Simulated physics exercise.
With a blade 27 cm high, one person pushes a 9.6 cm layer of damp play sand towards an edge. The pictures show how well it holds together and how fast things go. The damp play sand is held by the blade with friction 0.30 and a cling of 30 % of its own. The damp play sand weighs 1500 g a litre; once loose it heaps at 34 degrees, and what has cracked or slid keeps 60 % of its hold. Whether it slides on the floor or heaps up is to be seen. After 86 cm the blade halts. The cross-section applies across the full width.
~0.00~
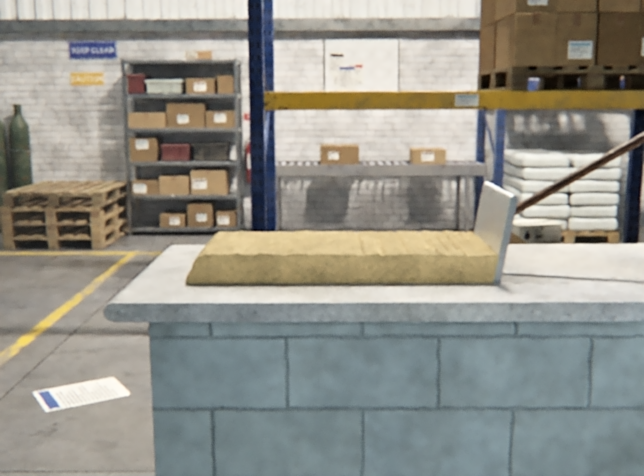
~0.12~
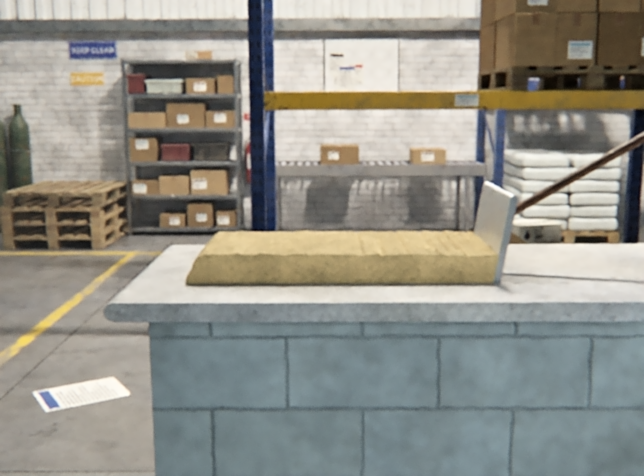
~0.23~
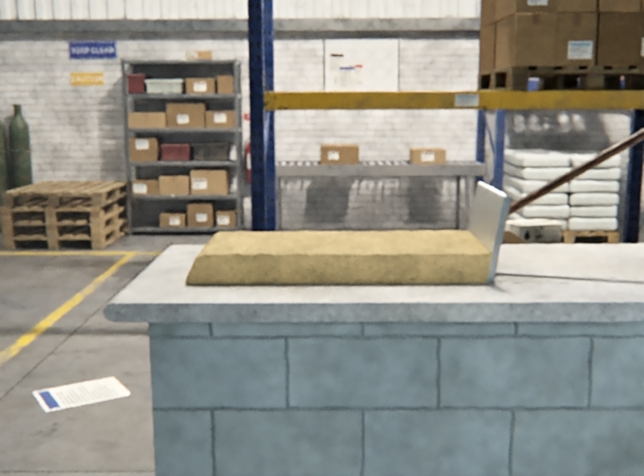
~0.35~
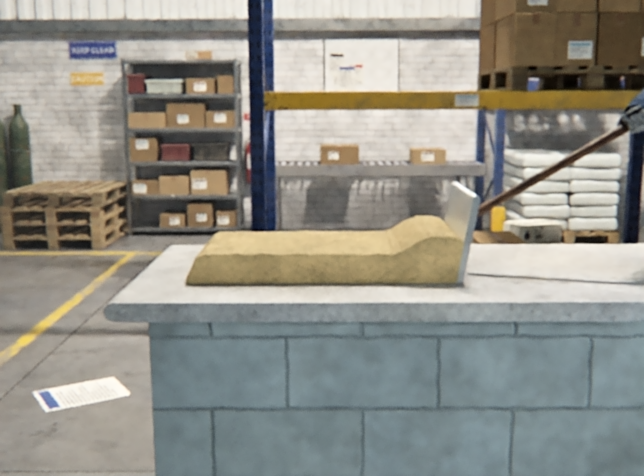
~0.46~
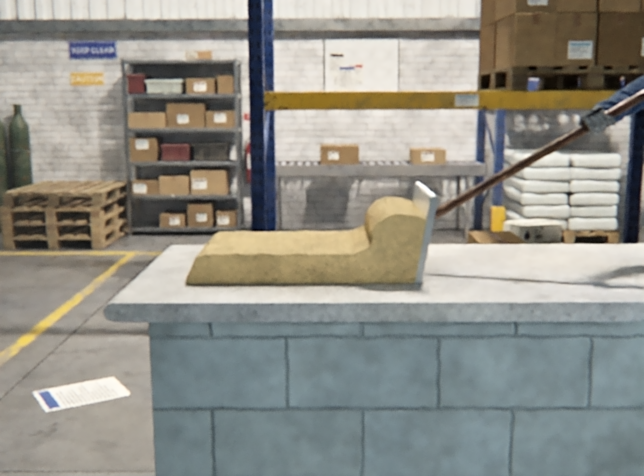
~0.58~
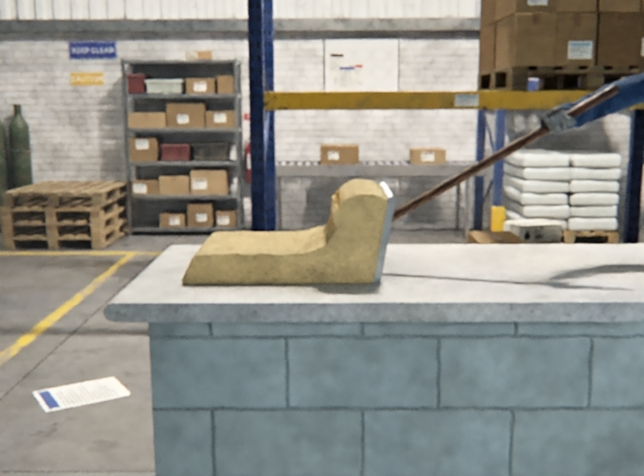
The clip shows a flat layer of damp sand on a stone-topped block counter in a warehouse; an upright blade on a long handle, initially still, pushes left, and the sand bunches into a growing mound against it.
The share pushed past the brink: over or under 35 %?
Observation: Lands beneath the 35 % mark.
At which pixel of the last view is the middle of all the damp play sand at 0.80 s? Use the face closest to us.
That point lands roughly at (240, 252).
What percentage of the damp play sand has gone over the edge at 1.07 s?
It works out at roughly 6 percent.
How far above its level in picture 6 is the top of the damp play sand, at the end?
I'd put it at close to 2 cm.
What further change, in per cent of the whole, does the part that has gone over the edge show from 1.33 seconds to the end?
The share shifts by around 0 % up to the end.
By 0.80 s, 0 % has gone over the edge.
By 1.07 s, 6 % has gone over the edge.
By 1.33 s, 24 % has gone over the edge.
By 1.59 s, 24 % has gone over the edge.
By 1.76 s, at the end, 24 % has gone over the edge.
